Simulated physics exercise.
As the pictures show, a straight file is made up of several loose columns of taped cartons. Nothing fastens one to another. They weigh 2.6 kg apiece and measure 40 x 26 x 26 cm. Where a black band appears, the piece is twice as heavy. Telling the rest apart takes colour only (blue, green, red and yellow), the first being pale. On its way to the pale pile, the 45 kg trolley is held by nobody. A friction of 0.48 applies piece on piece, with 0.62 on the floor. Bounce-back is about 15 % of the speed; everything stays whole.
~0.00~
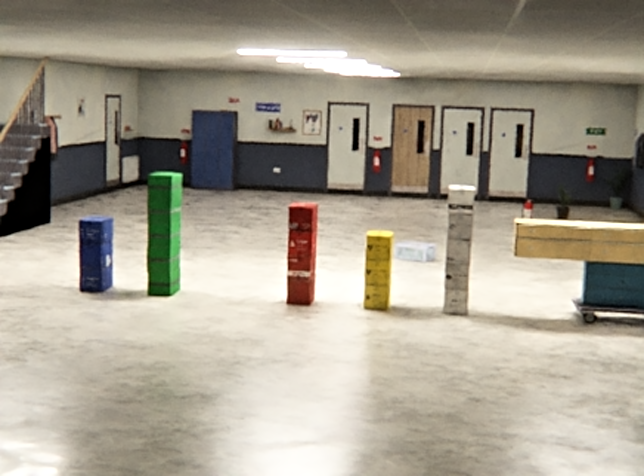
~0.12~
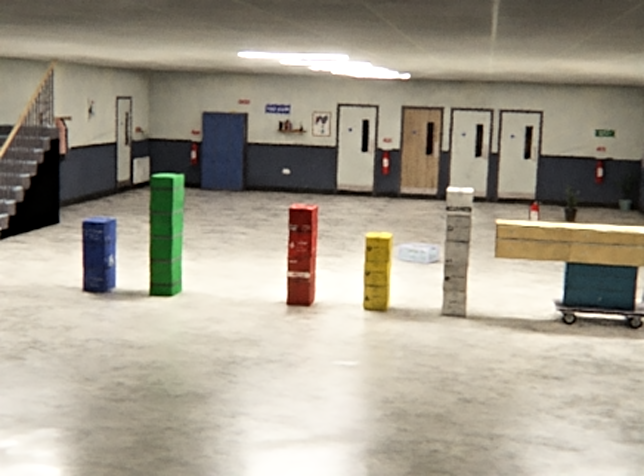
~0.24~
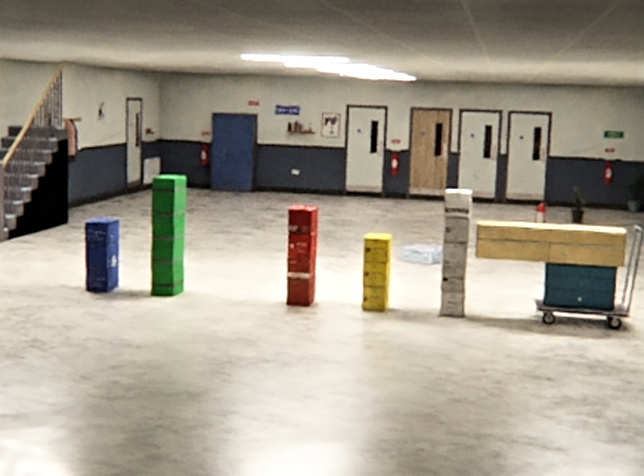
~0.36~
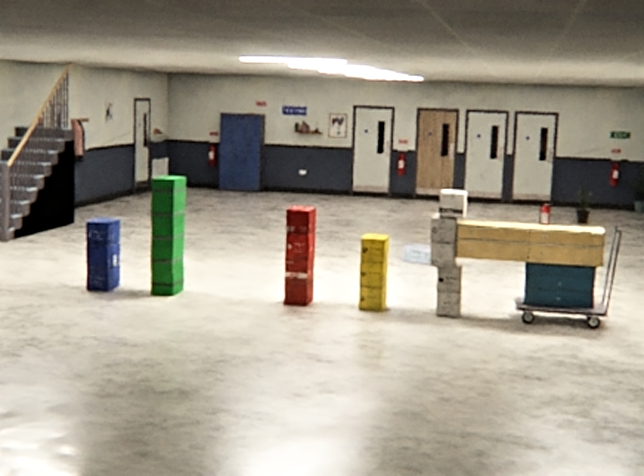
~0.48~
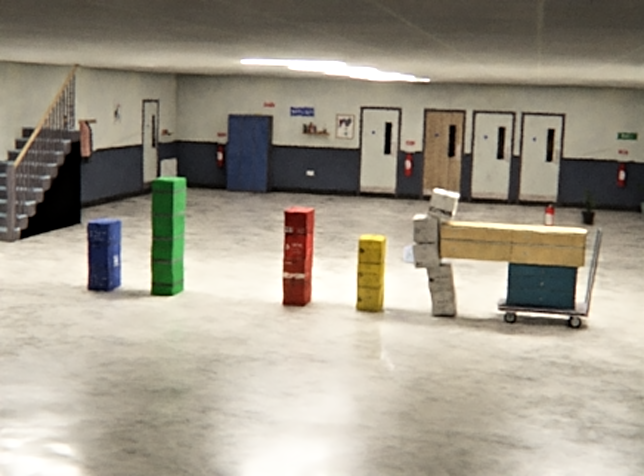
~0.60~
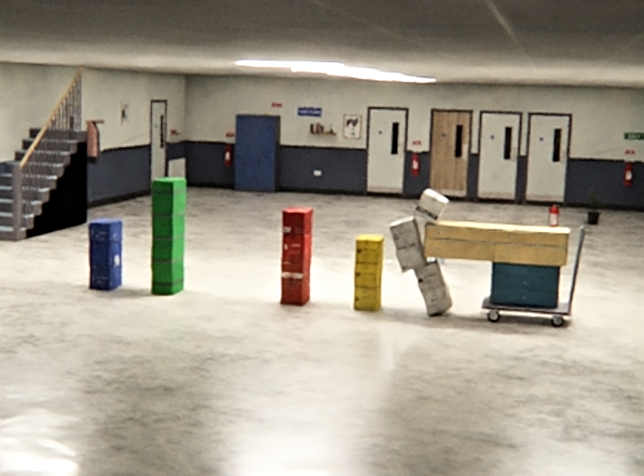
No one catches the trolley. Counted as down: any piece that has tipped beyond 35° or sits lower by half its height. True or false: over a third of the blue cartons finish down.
False, it is under a third.
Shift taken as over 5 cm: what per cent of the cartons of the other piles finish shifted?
40 percent.
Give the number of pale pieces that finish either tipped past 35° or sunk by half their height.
That happens to 5 of them.
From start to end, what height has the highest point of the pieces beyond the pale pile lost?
Roughly 0 centimetres.
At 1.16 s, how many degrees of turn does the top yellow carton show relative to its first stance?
About 40 degrees.
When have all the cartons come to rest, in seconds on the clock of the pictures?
Close to 2.5 seconds, I'd say.
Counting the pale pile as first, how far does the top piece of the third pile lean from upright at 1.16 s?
It tilts close to 0 degrees.
By 0.82 s, 4 of the pale pile down; none of the 3 blue cartons down (0 of 15 in all colours); top blue carton unmoved; top yellow carton tilted 7°.
By 1.16 s, 5 of the pale pile down; none of the 3 blue cartons down (3 of 15 in all colours); top blue carton unmoved; top yellow carton tilted 38°, 12 cm lower.
By 1.76 s, 5 of the pale pile down; none of the 3 blue cartons down (6 of 15 in all colours); top blue carton unmoved; top red carton tilted 46°, 17 cm lower.
When it is over (2.9 s), 5 of the pale pile down; none of the 3 blue cartons down (6 of 15 in all colours); top blue carton unmoved; top red carton upside down. That is 0 per cent. In pixels of the last frame, middles, top blue carton near (106, 232), top red carton near (192, 282).
